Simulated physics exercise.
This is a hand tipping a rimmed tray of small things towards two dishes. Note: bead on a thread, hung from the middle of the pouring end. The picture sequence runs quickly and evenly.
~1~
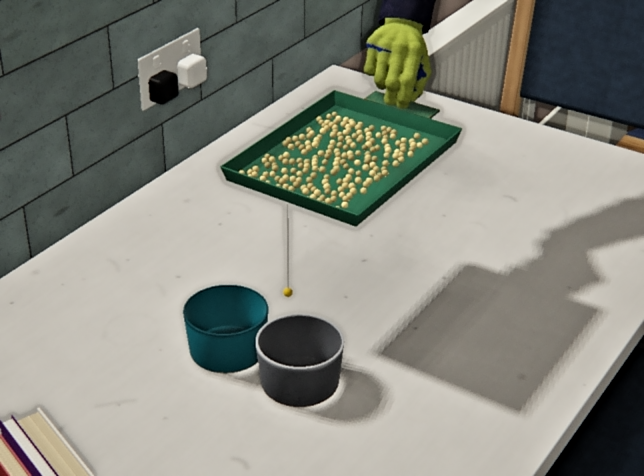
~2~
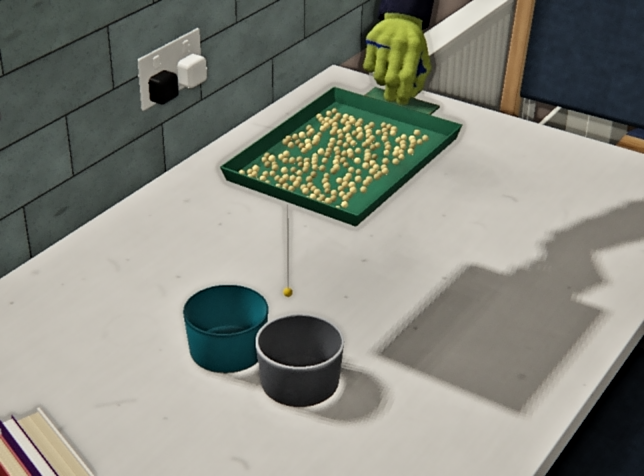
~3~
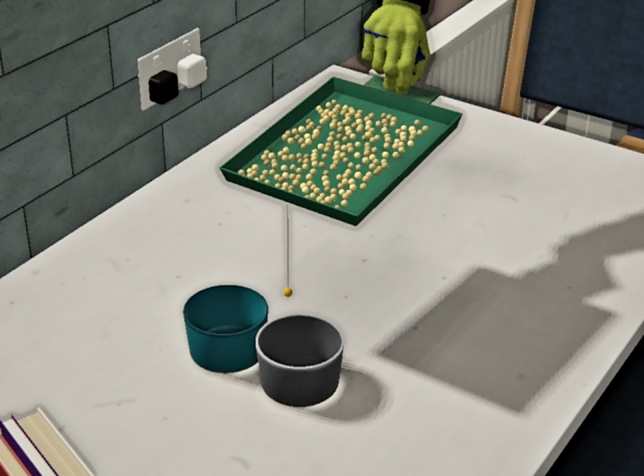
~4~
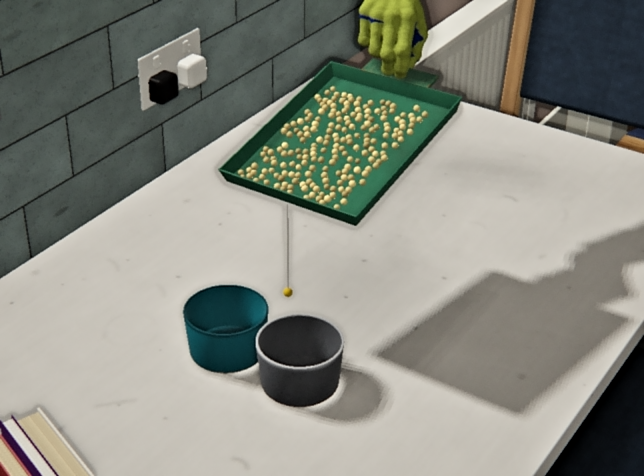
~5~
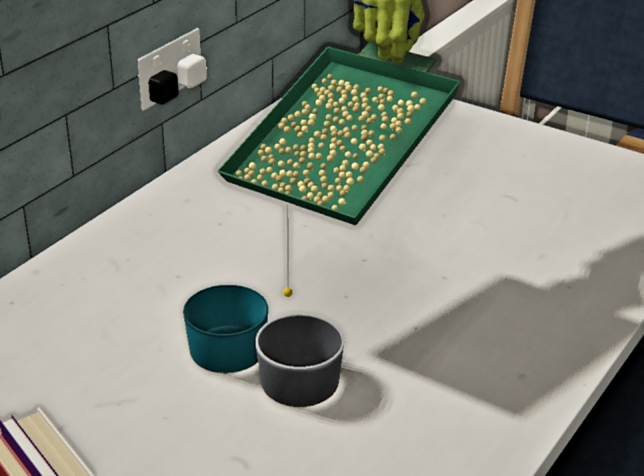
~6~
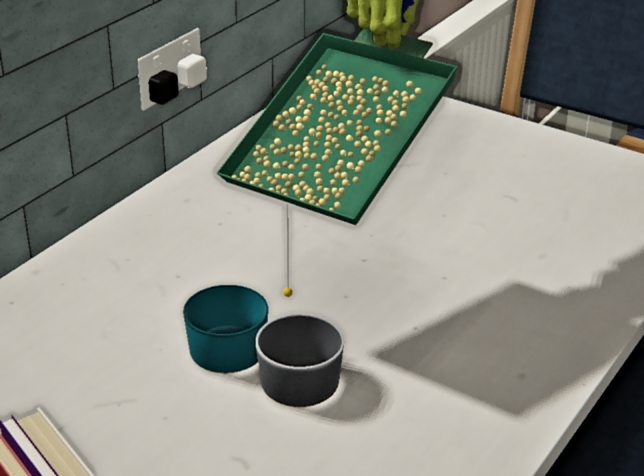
A green, gloved-looking hand holds the far end of a green rimmed tray of small pale beans above a white tabletop, seen from above at an angle by a still camera. Below sit a teal dish at left and a dark grey one at right, near a hanging yellow bead, with grey brick behind. The hand steadily raises the tray's far end, steepening it while its shadow shifts.
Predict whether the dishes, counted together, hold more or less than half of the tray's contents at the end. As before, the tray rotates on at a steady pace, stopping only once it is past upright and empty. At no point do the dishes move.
Basically it's a mostly caught load, that one.
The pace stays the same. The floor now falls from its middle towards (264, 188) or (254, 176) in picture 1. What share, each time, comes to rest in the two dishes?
Somewhere close to 60 % the first time, 20 % the second.
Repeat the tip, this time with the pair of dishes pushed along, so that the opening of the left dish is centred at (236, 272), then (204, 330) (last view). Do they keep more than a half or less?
Result, first setup: A minority share; second setup: A minority share.
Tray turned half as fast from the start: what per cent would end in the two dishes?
Near 90 in a hundred.
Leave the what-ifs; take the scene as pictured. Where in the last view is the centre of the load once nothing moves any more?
At about (238, 354), give or take.
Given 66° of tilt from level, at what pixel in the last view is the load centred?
The middle of the pieces lands at roughly (274, 188).
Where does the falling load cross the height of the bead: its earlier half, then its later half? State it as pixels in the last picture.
The opening half passes (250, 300), the closing half (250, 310).
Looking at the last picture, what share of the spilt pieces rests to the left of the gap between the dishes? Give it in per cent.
Estimate: Roughly 90 %.
Soon after the last picture, tray tipped steeply; nearly all on the tray; a small part in the air.
A little later, tray tipped past a quarter turn; about a third on the tray; a small part in the right dish; a small part in the left dish; a small part outside both; about a third in the air.
Later still, tray tipped past a quarter turn; about a third in the right dish; about half in the left dish; a small part outside both.
At rest, tray tipped past a quarter turn; about a third in the right dish; about half in the left dish; a small part outside both.
